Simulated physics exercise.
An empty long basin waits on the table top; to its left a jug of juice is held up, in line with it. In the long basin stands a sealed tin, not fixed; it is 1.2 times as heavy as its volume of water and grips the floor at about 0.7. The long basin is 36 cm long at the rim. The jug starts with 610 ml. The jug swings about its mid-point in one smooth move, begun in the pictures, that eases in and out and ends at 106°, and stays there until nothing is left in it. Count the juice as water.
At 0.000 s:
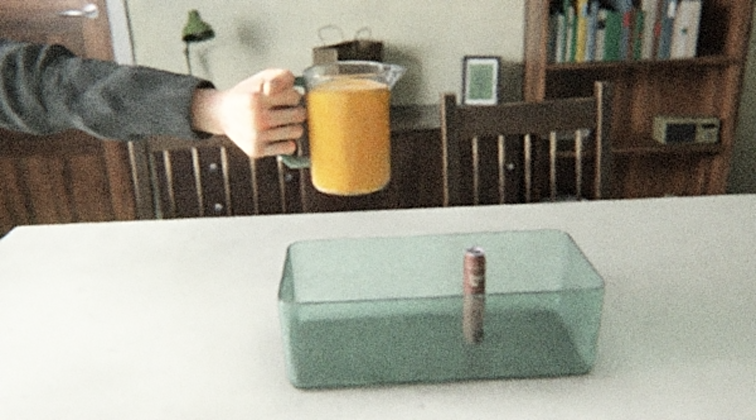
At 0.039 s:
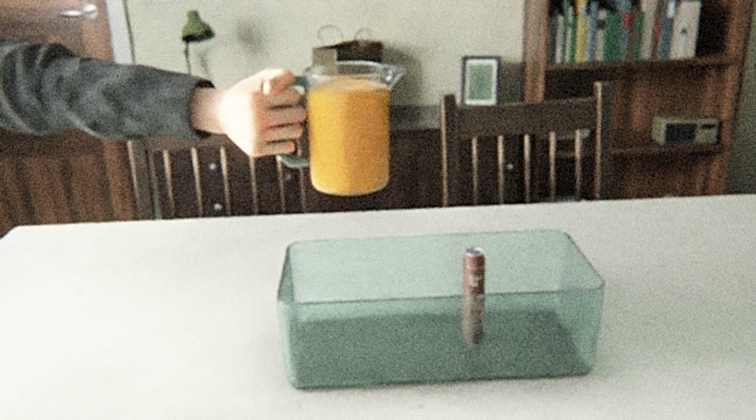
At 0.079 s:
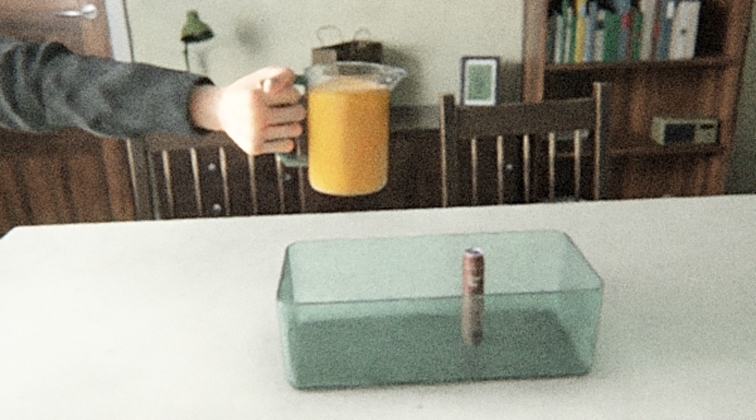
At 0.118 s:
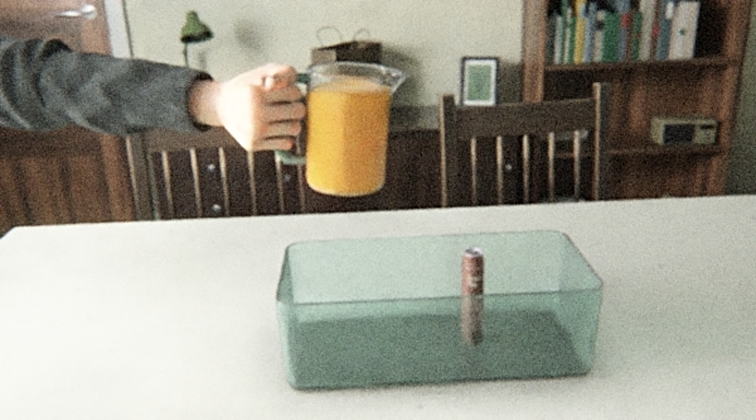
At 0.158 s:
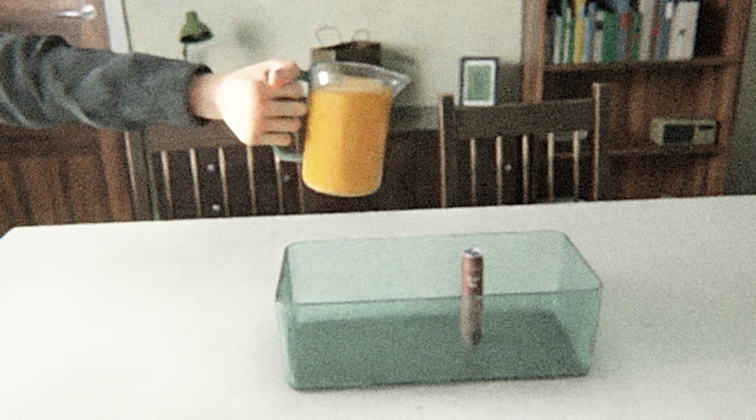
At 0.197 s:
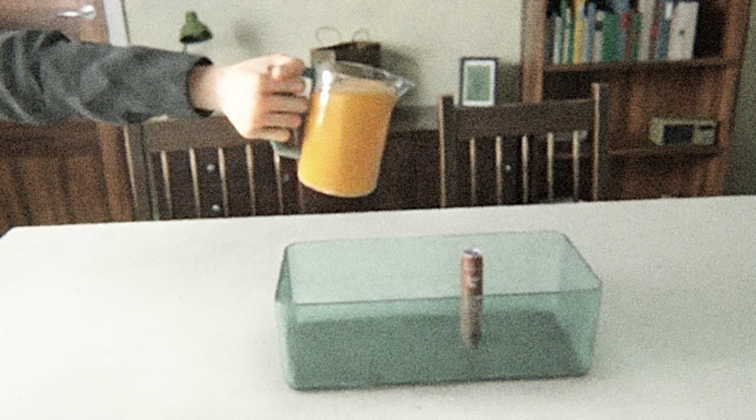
A hand holds a jug of orange juice and slowly tilts it to the right.
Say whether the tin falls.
It falls.
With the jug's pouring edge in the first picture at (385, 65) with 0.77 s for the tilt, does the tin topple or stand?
Then it goes over.
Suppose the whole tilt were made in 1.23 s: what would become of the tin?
The tin topples.
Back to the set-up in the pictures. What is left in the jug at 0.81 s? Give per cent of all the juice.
About 30 per cent.
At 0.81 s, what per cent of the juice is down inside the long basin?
Near 42 in a hundred.
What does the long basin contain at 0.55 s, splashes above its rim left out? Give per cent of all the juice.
Some 1 per cent.
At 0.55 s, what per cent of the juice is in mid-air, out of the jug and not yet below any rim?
Near 18 in a hundred.
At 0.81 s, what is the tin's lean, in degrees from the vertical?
Near 0° from upright.
Then, 0.55 s in, the tilt is 74° and 81 per cent is still to pour; the tin stands where it began.
Then, 0.81 s in, the tilt is 105° and 30 per cent is still to pour; the tin stands where it began.
Then, 1.08 s in, the tilt is 106° and 3 per cent is still to pour; the tin lies on its side.
Then, 1.37 s in, the tilt is 106° and 0 per cent is still to pour; the tin lies on its side.
Finally, the tin lies on its side.
